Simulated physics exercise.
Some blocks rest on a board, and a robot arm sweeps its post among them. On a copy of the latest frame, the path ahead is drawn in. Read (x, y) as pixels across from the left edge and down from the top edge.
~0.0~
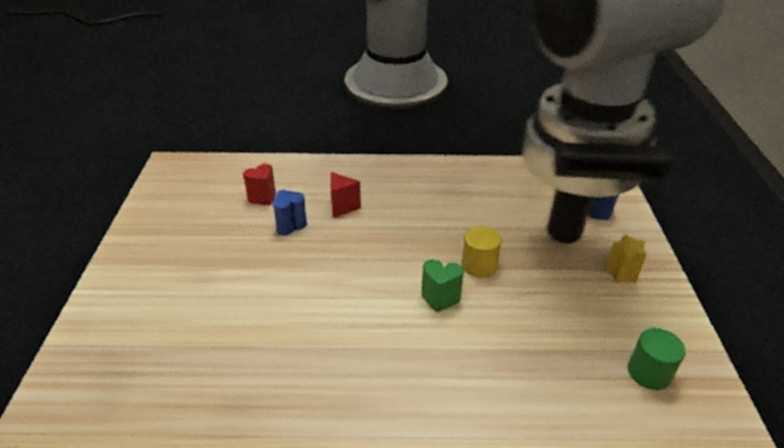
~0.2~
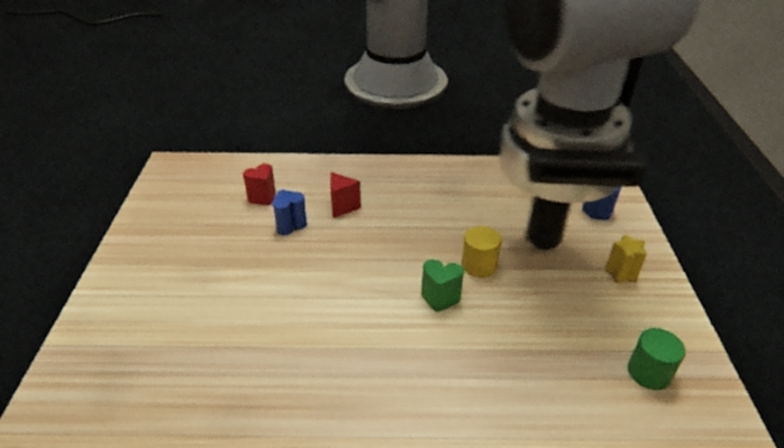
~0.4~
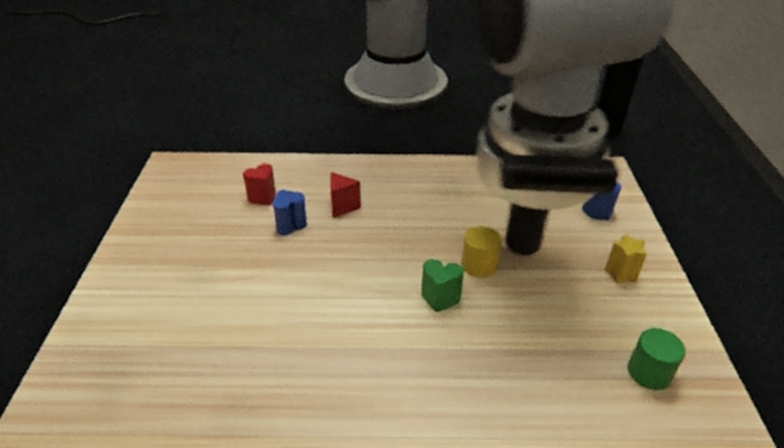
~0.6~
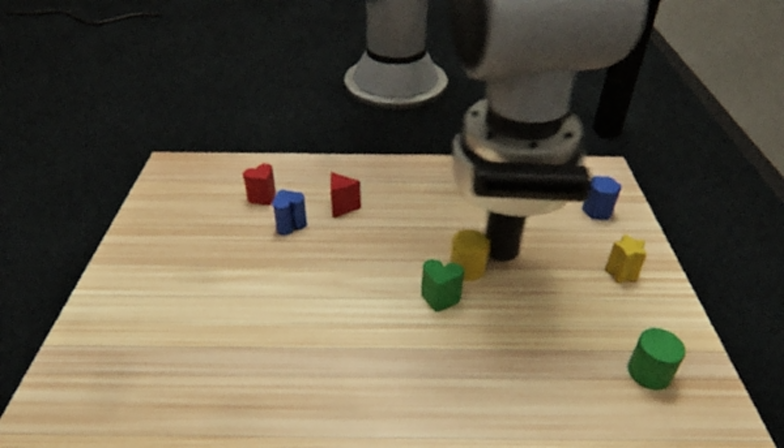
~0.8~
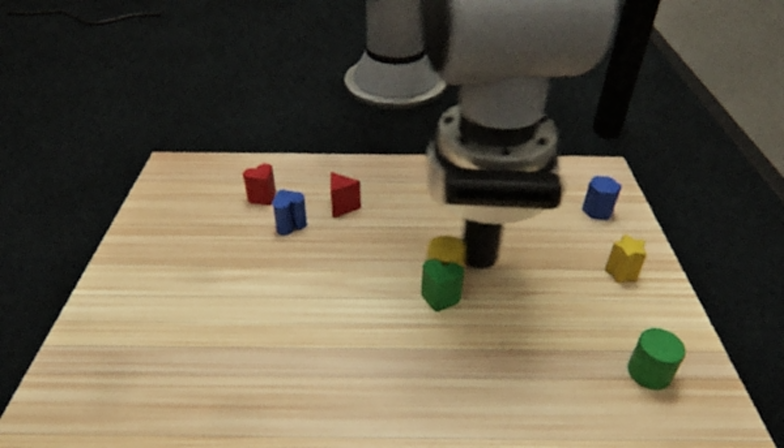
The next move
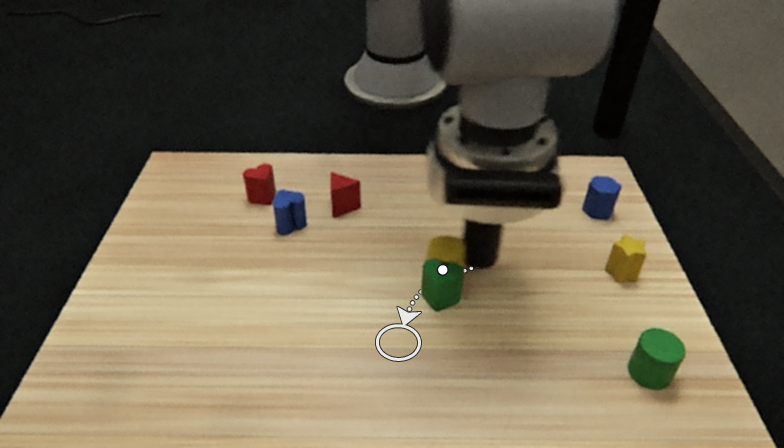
A robot arm moved its dark post left across the wooden board, reached the yellow round block and pushed it left until it was just behind the green heart-shaped block, while the other blocks stayed still.
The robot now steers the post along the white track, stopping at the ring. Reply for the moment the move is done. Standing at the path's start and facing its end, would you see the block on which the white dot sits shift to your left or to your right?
The left-hand side.
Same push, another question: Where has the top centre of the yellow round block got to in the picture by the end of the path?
Located at (378, 262).
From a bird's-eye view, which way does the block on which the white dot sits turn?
Short answer: Counterclockwise.
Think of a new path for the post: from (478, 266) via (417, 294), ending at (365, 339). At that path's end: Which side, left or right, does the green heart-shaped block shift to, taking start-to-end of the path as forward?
The left-hand side.
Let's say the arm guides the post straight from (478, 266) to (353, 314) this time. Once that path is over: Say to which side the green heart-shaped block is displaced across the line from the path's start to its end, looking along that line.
Leftward.
Drawn move, from (478, 266) by way of (439, 280) and (411, 306) to (398, 342); the dot is on the green heart-shaped block.
What follows on the original path. One third of the way, post (440, 271); green heart-shaped block (433, 279), turned 35° anticlockwise; yellow round block (403, 255).
Two thirds of the way, post (411, 297); green heart-shaped block (420, 308), turned 65° anticlockwise; yellow round block (378, 262).
At the end, post (399, 333); green heart-shaped block (424, 345), turned 105° anticlockwise; yellow round block (378, 262).
